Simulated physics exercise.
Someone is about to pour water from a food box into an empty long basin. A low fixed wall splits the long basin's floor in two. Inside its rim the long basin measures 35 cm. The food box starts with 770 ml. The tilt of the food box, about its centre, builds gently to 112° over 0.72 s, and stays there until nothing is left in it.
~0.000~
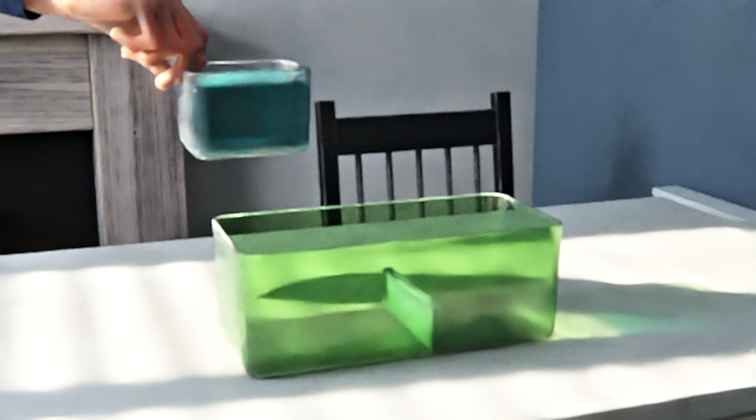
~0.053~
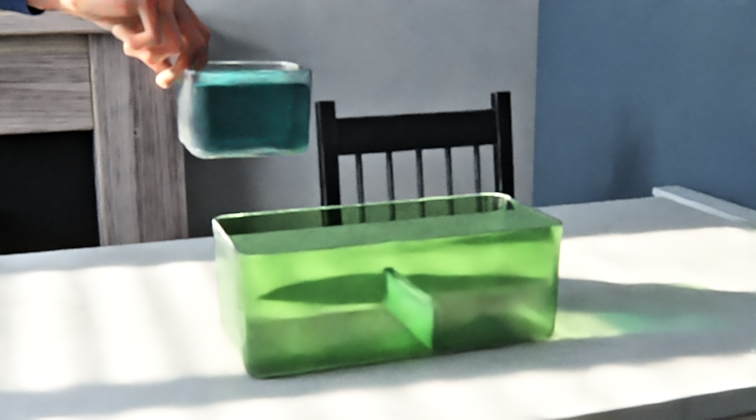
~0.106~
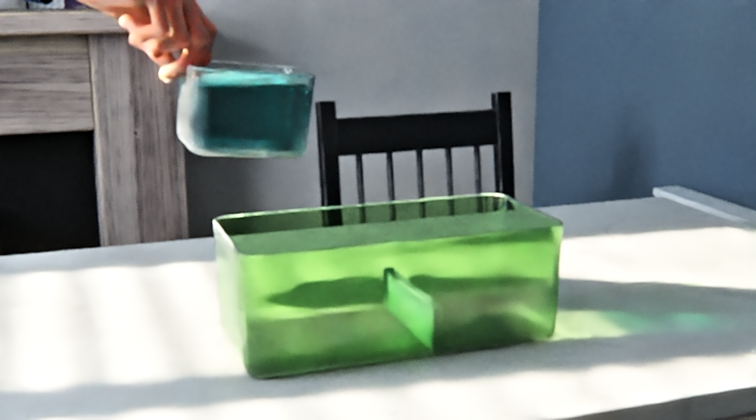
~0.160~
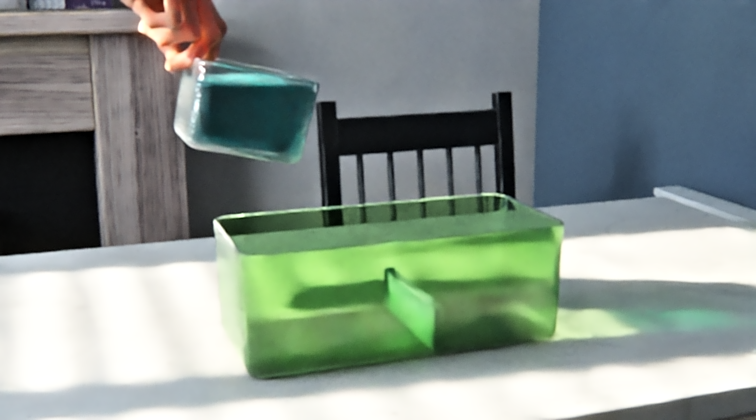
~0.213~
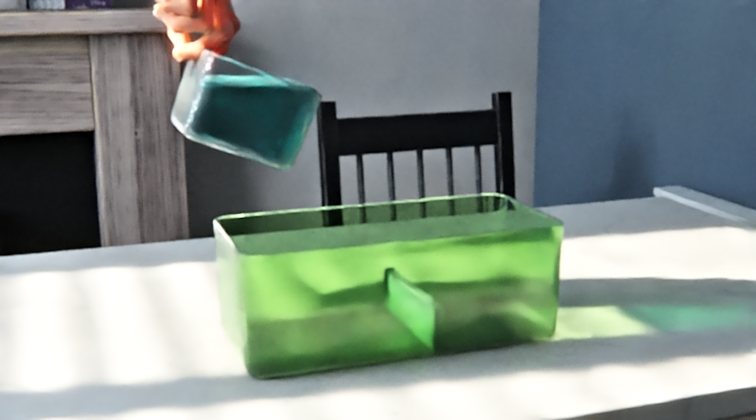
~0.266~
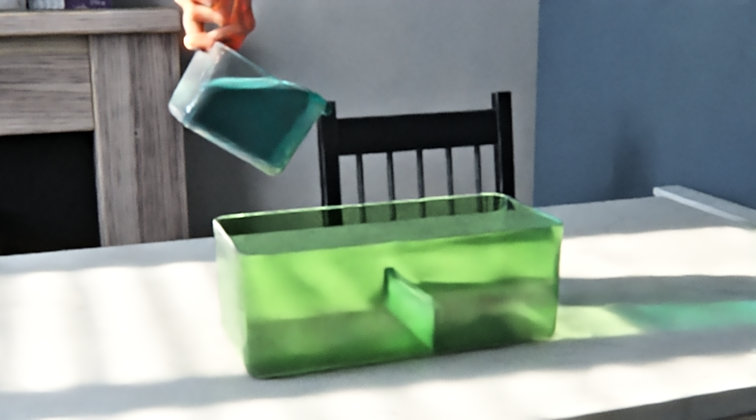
A white table stands in sunlight before a grey wall and a blue wall, seen from its front and slightly above by a still camera. A long green see-through basin with a low divider sits on it, a black chair behind, while a hand at upper left holds a clear box of teal water. The hand gradually tilts the box down to the right, and the water slants toward its right rim.
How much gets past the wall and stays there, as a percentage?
The far part has some 6 per cent.
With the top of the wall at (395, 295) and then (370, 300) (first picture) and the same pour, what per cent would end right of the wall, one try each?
First 15, then 50 per cent.
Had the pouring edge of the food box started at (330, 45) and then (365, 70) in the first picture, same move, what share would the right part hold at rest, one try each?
In turn about 40 and 65 per cent.
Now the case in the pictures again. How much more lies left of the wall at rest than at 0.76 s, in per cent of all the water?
About 5 per cent.
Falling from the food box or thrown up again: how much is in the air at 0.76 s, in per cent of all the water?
Some 7 per cent.
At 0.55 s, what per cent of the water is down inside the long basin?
About 36 per cent.
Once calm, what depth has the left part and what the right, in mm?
Left about 24 mm, right about 2 mm.
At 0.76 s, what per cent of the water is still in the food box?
About 4 per cent.
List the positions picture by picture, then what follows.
It leans 0°; its right rim is at (299, 67); the water meets the walls at (182, 81) and (296, 77); the long basin's rim runs from (225, 237) to (531, 210); the wall's top is at (410, 287), in the first frame.
It leans 2°; its right rim is at (300, 69); the water meets the walls at (183, 81) and (297, 78), in the second frame.
It leans 6°; its right rim is at (303, 74); the water meets the walls at (186, 80) and (299, 79), in the third frame.
It leans 13°; its right rim is at (307, 82); the water meets the walls at (188, 82) and (304, 82), in the fourth frame.
It leans 23°; its right rim is at (310, 93); the water meets the walls at (188, 84) and (309, 84); 1 per cent is over the edge, in the fifth frame.
It leans 34°; its right rim is at (311, 106); the water meets the walls at (185, 90) and (310, 95); 5 per cent is over the edge, in the sixth frame.
After 0.55 s the tilt is 98° and 27 per cent is still to pour, 36 is left of the wall and 0 right of it.
After 0.76 s the tilt is 112° and 4 per cent is still to pour, 88 is left of the wall and 2 right of it.
After 0.98 s the tilt is 112° and 0 per cent is still to pour, 93 is left of the wall and 6 right of it.
After 1.22 s the tilt is 112° and 0 per cent is still to pour, 93 is left of the wall and 6 right of it.
In the end 93 per cent lies left of the wall, 6 right of it and 1 outside.
